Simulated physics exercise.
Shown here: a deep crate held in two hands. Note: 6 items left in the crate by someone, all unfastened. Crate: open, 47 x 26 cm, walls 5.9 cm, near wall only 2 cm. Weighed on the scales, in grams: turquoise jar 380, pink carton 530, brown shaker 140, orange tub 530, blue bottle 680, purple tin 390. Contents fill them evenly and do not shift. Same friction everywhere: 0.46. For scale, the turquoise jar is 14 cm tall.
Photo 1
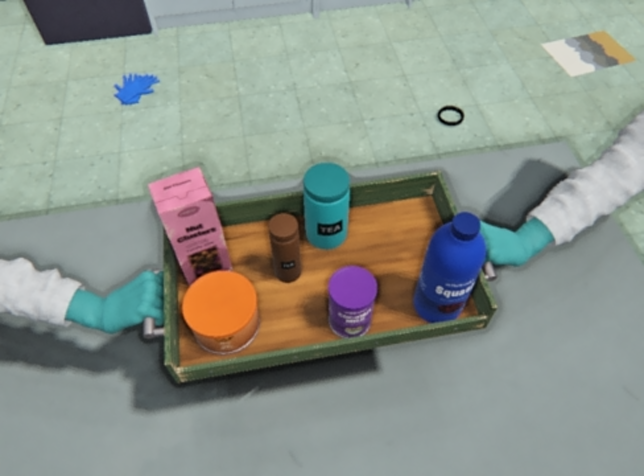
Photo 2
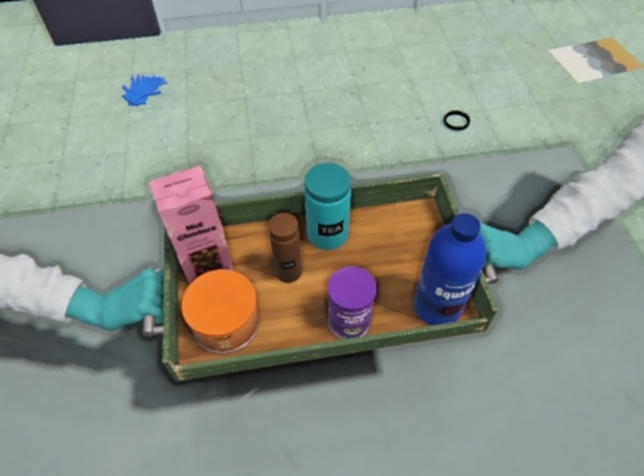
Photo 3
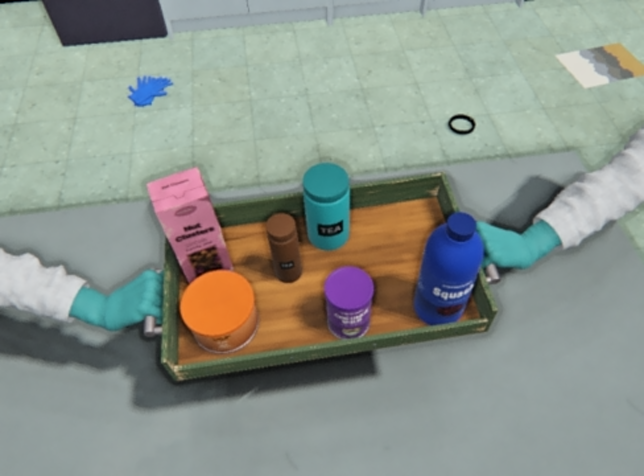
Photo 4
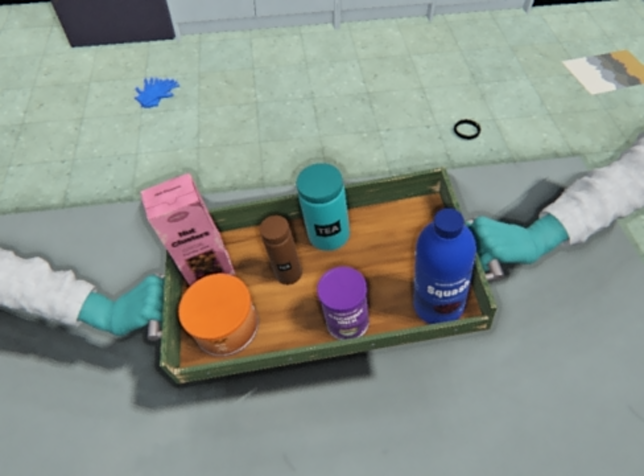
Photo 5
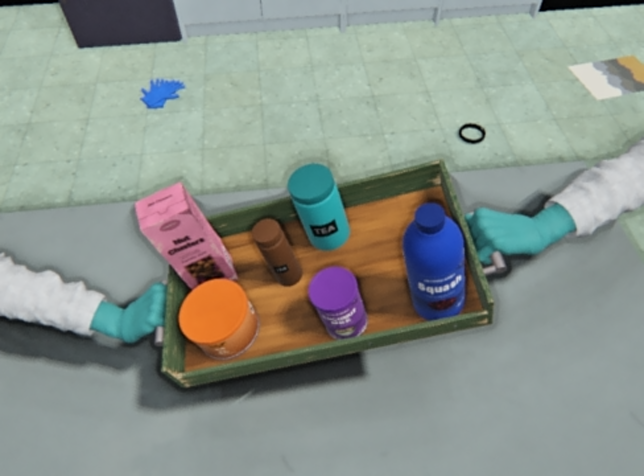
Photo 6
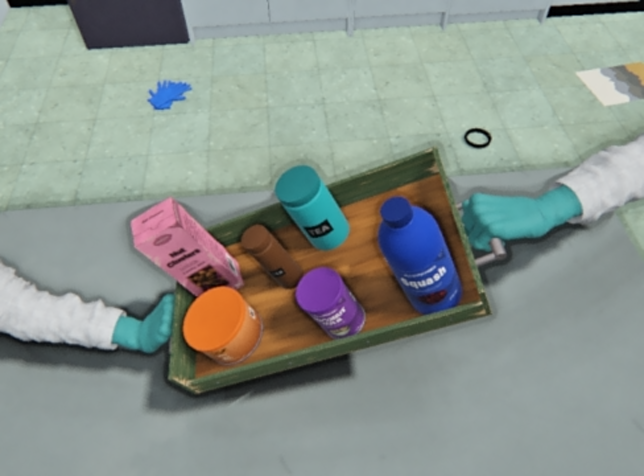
Above a grey surface beside a pale green tiled floor, two teal-gloved hands hold a wooden crate of six containers level, then tilt it increasingly down to the left, the containers leaning left with it as the background shifts slightly.
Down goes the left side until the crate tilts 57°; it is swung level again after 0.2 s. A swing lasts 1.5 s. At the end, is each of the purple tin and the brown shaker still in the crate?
At the end, purple tin: Out. Brown shaker: Out.
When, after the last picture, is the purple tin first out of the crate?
At around 0.7 seconds on the pictures' clock.
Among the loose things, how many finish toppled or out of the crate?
I make it 5.
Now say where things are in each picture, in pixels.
Crate level; purple tin (351, 304); brown shaker (286, 250), in the first picture.
Crate level; orange tub (223, 312); blue bottle (450, 270), in the second picture.
Crate tipped 2°, left side down; turquoise jar (327, 208); pink carton (194, 232), in the third picture.
Crate tipped 7°, left side down; orange tub (221, 315); blue bottle (443, 267), in the fourth picture.
Crate tipped 13°, left side down; turquoise jar (320, 209); pink carton (190, 244), in the fifth picture.
Crate tipped 22°, left side down; purple tin (332, 305); brown shaker (274, 258), in the sixth picture.
Then, 0.70 s on from there, crate tipped 56°, left side down; turquoise jar, pink carton, brown shaker and blue bottle now out of the crate; purple tin on its side near (253, 379); orange tub moved 2 cm.
Then, 1.60 s on from there, crate tipped 41°, left side down; purple tin now out of the crate; orange tub moved 2 cm.
In the end, out of the crate, turquoise jar, pink carton, brown shaker, blue bottle and purple tin; the last one under 5 cm from the start.
